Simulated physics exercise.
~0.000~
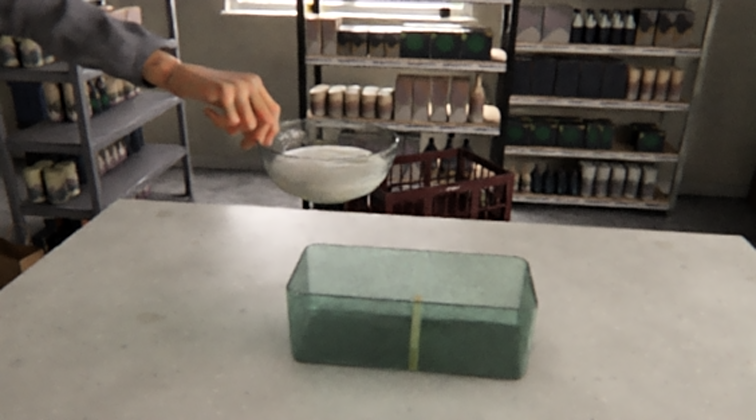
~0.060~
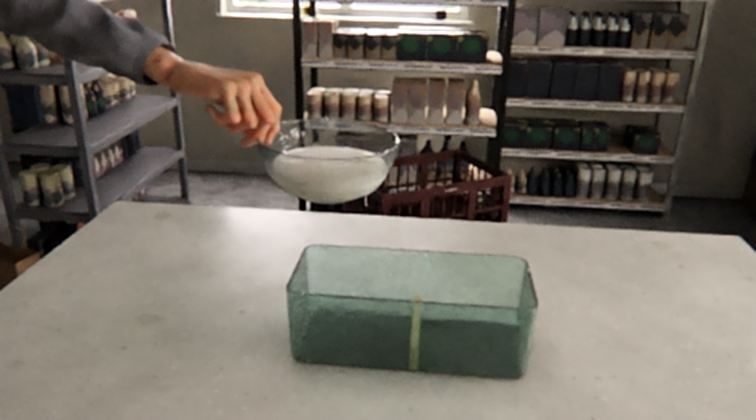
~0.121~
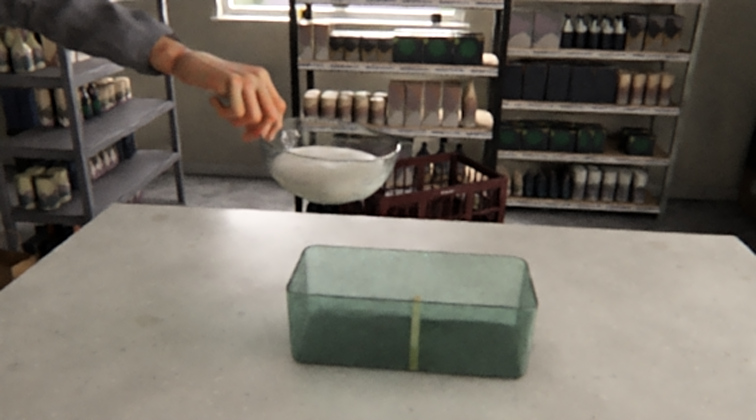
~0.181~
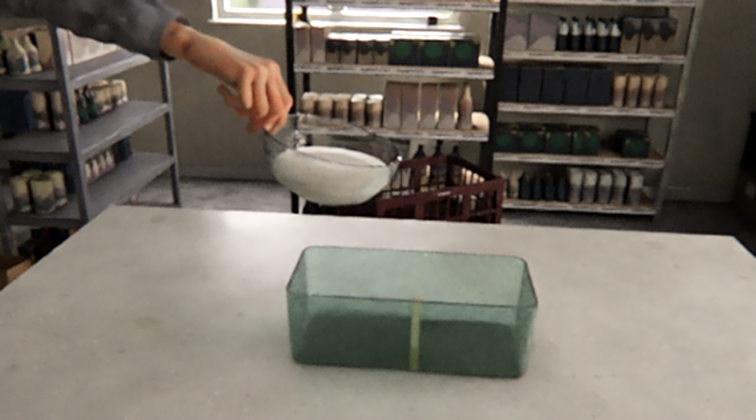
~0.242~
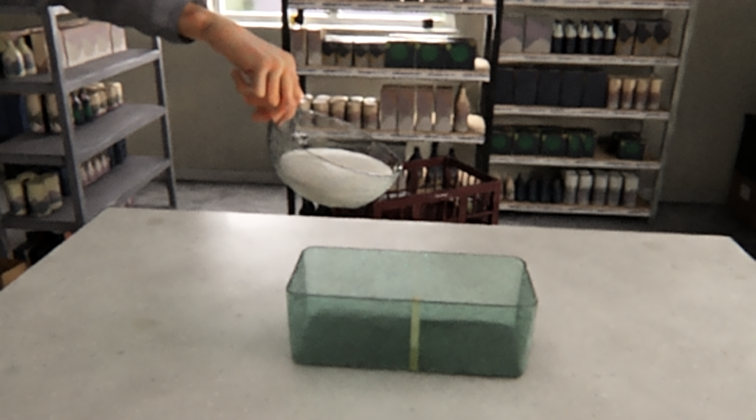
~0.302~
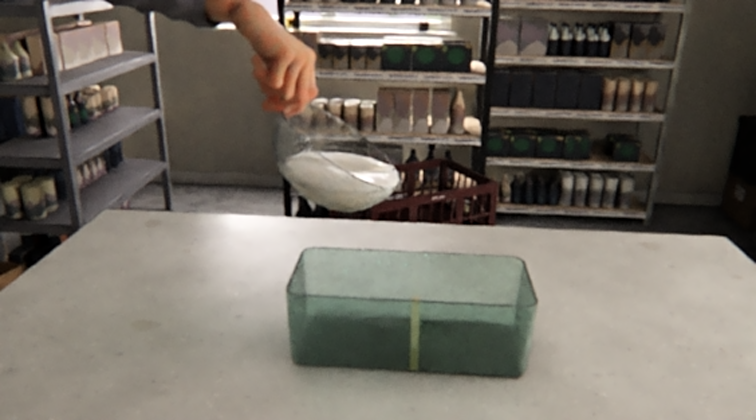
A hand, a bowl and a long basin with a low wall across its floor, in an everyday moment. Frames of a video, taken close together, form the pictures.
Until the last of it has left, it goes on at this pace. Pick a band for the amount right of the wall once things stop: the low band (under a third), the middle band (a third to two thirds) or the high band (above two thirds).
The middle band.
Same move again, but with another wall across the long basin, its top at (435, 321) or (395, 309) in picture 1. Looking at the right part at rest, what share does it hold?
My guess is some 25 percent the first time and some 75 percent the second.
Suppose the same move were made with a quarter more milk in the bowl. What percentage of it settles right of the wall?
My estimate is about 55 percent.
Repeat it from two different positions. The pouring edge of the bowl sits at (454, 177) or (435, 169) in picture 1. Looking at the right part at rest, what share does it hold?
First place gives some 80 %, second place some 75 %.
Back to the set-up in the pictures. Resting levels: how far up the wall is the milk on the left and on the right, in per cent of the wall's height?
30 per cent left, 40 per cent right.
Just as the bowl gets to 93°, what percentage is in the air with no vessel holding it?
Share: Approx. 40 %.
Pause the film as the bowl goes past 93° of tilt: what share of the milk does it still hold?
Near 15 percent is still in there.
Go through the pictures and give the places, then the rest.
In the first frame, tilt 0°; pouring edge (398, 142); surface from (271, 159) to (388, 165); the long basin's rim runs from (296, 267) to (532, 283); the wall's top is at (416, 320).
In the second frame, tilt 1°; pouring edge (398, 144); surface from (271, 159) to (388, 166).
In the third frame, tilt 6°; pouring edge (399, 149); surface from (272, 158) to (388, 169).
In the fourth frame, tilt 13°; pouring edge (401, 158); surface from (274, 156) to (390, 171).
In the fifth frame, tilt 22°; pouring edge (401, 170); surface from (277, 157) to (394, 174).
In the sixth frame, tilt 33°; pouring edge (398, 183); surface from (284, 160) to (400, 175).
A moment on, the bowl is tipped on its side and 13 per cent is still to pour, 8 is left of the wall and 41 right of it.
Next, the bowl is tipped right over and 0 per cent is still to pour, 45 is left of the wall and 51 right of it.
Then the bowl is tipped right over and 0 per cent is still to pour, 47 is left of the wall and 50 right of it.
Later the bowl is tipped right over and 0 per cent is still to pour, 47 is left of the wall and 51 right of it.
In the end 47 per cent lies left of the wall, 51 right of it and 2 outside.
